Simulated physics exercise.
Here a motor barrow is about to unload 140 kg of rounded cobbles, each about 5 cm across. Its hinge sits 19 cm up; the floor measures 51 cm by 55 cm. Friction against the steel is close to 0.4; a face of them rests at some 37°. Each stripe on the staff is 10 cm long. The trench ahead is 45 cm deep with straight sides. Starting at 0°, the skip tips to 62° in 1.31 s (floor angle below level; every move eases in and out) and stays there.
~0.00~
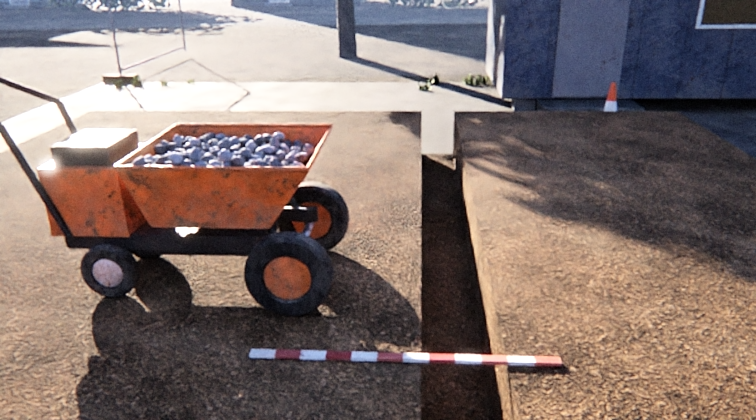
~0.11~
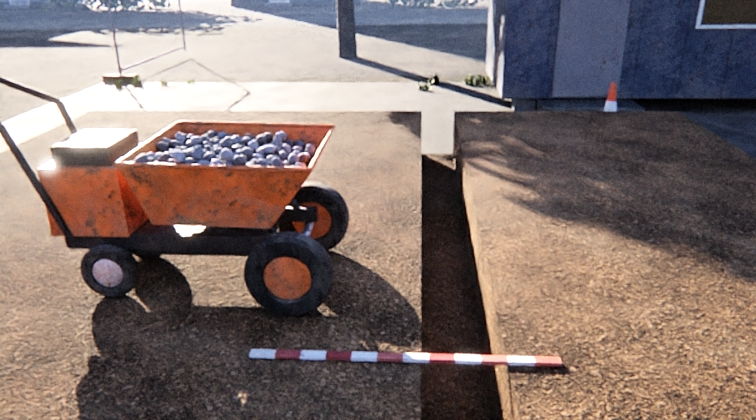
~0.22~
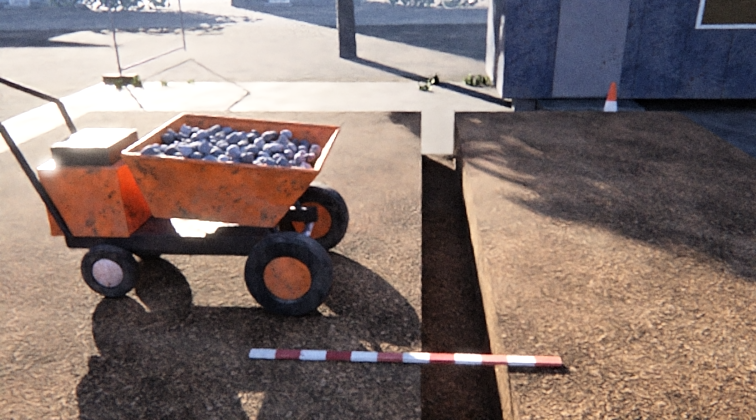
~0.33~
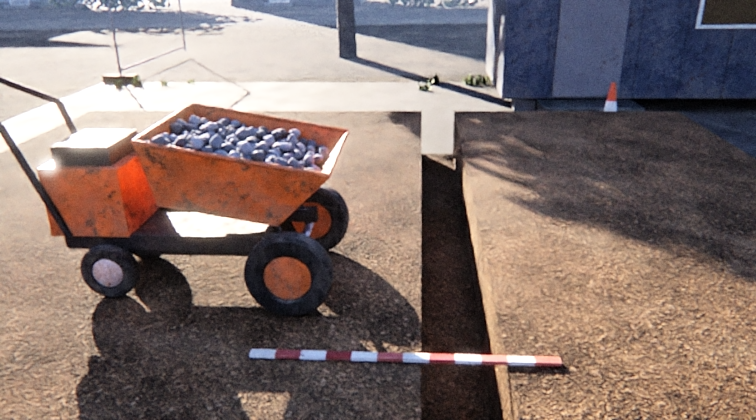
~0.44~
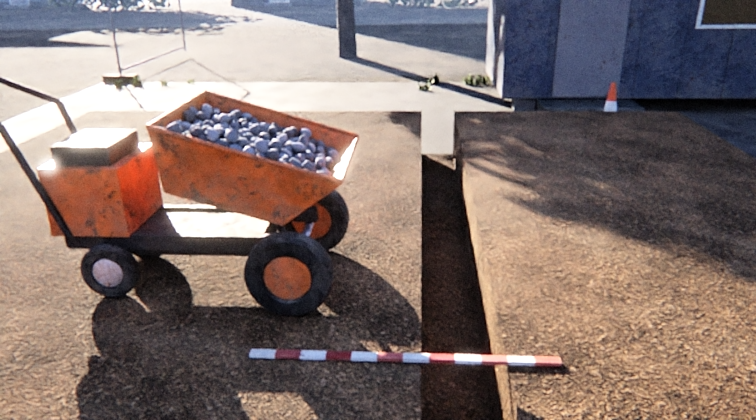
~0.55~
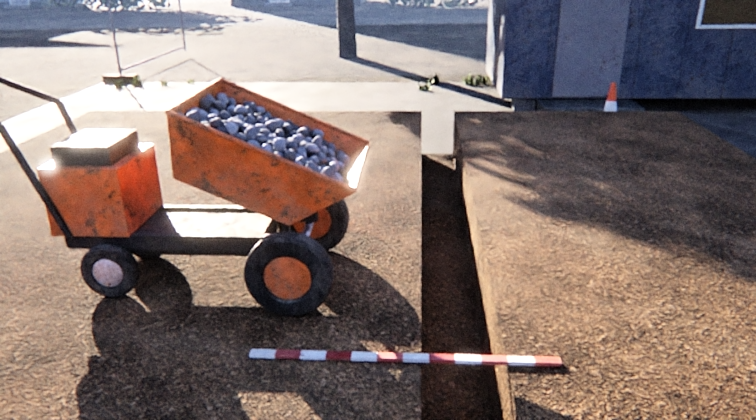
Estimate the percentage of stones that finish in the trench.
Some 74 per cent of it.
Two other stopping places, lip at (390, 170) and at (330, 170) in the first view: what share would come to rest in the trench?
First some 30, then 70 per cent.
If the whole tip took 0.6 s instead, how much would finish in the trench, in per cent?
Then about 65 per cent.
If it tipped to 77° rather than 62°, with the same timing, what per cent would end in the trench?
In that case some 100 per cent.
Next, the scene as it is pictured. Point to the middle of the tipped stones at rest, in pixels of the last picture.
Near (454, 346).
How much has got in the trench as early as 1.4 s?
About 20 per cent by then.
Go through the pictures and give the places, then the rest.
The skip is at 0°, its lip at (309, 170); the top of the load is at (214, 143), in the first frame.
Lip at (311, 170), floor tilted 1°, highest stones at (202, 142); the stones move at 0.2 m/s on average, in the second frame.
Lip at (319, 172), floor tilted 5°, highest stones at (191, 136); the stones move at 0.3 m/s on average, in the third frame.
The skip is at 10°, its lip at (329, 176); the top of the load is at (195, 126); the stones move at 0.5 m/s on average, in the fourth frame.
Lip at (342, 182), floor tilted 16°, highest stones at (203, 115); the stones move at 0.5 m/s on average, in the fifth frame.
The skip is at 24°, its lip at (356, 191); the top of the load is at (217, 103); the stones move at 0.6 m/s on average, in the sixth frame.
After 1.0 s the floor is at 52°; 100 % in the skip; the foremost stones are at (388, 207).
After 1.4 s the floor is at 62°; 78 % in the skip, 2 % short of the trench, 20 % in the trench; the foremost stones are at (486, 338).
After 1.8 s the floor is at 62°; 54 % in the skip, 2 % short of the trench, 43 % in the trench, 1 % past the trench; the foremost stones are at (529, 279).
After 3.7 s the floor is at 62°; 24 % in the skip, 1 % short of the trench, 74 % in the trench, 1 % past the trench; the foremost stones are at (550, 280).
